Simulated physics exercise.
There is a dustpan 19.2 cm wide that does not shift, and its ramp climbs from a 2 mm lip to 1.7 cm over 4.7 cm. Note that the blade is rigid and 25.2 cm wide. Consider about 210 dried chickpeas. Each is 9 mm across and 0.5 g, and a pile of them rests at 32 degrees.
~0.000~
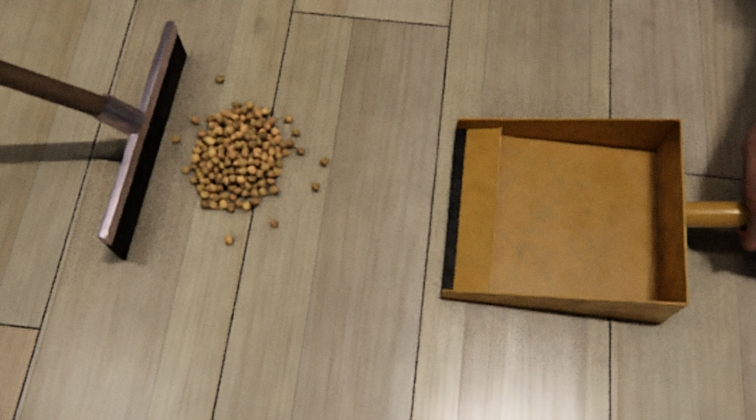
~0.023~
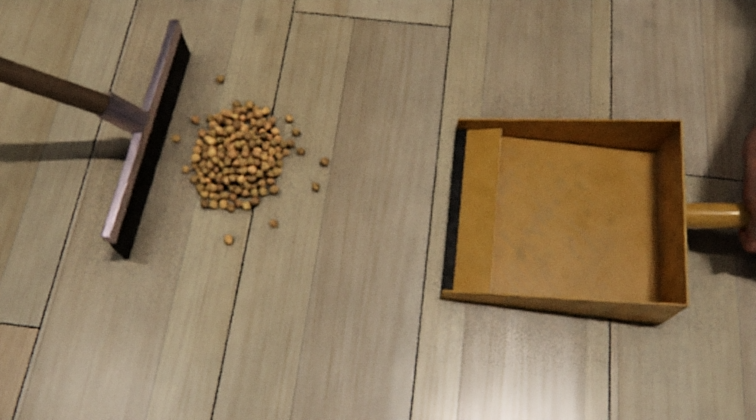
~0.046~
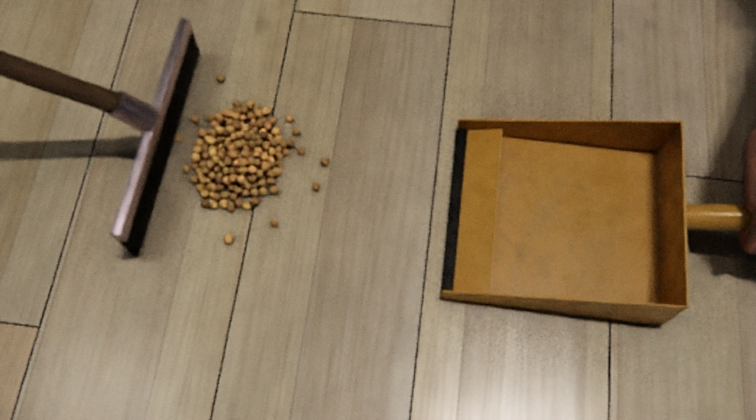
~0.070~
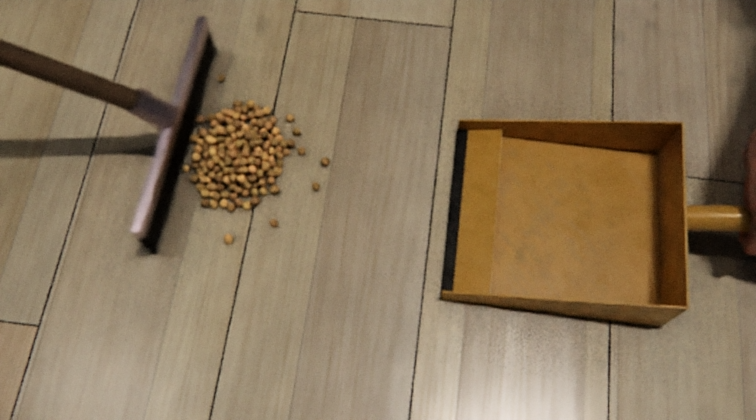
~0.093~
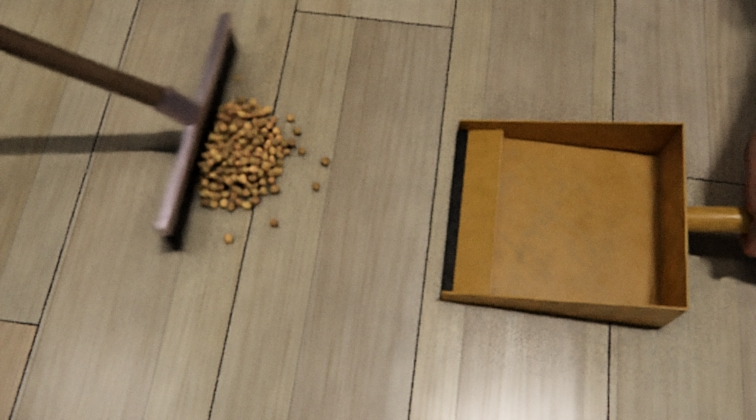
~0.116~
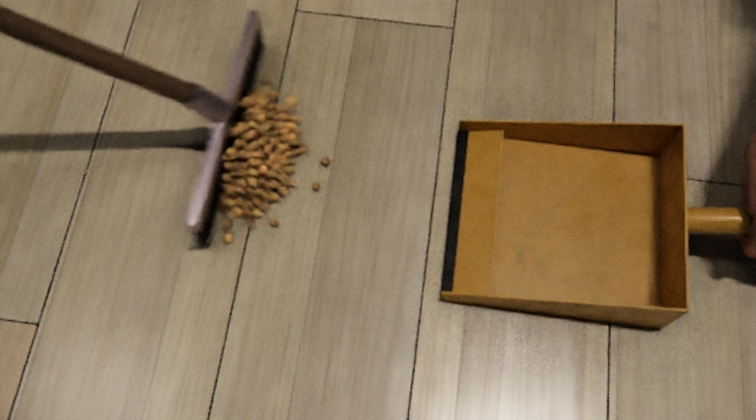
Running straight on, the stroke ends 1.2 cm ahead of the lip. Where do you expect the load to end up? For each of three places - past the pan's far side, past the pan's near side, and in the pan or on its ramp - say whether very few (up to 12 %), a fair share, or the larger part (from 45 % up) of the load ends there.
Far side: A fair share, near side: Very few, pan: A fair share.
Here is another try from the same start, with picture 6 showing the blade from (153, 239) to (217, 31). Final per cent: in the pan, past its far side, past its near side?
You'd see pan at 50, far at 15 and near at 0.
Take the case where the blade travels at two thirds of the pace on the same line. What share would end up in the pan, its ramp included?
Some 35 %.
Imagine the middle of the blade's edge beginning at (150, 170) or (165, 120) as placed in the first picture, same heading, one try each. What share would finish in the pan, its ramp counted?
First try about 40 per cent, second about 30 per cent.
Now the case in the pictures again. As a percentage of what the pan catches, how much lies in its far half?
Something like 70 per cent of the catch.
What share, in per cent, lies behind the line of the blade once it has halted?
0 %.
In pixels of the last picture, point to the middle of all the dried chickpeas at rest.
Roughly (532, 173).
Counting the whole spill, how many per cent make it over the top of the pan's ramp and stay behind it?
Estimate: Close to 25 per cent of the total.
After 0.22 s, middle of the blade 11 cm from the lip; 0 % over the lip, far side 25 %, near side 0 %.
Then, at 0.29 s, middle of the blade 4 cm from the lip; 5 % over the lip, far side 30 %, near side 5 %.
After 0.49 s, middle of the blade 2 cm from the lip; 45 % over the lip, far side 30 %, near side 5 %.
At rest (1.2 s), far side 30 %, near side 5 %, pan 40 %, in front of the lip or behind the blade 25 %.
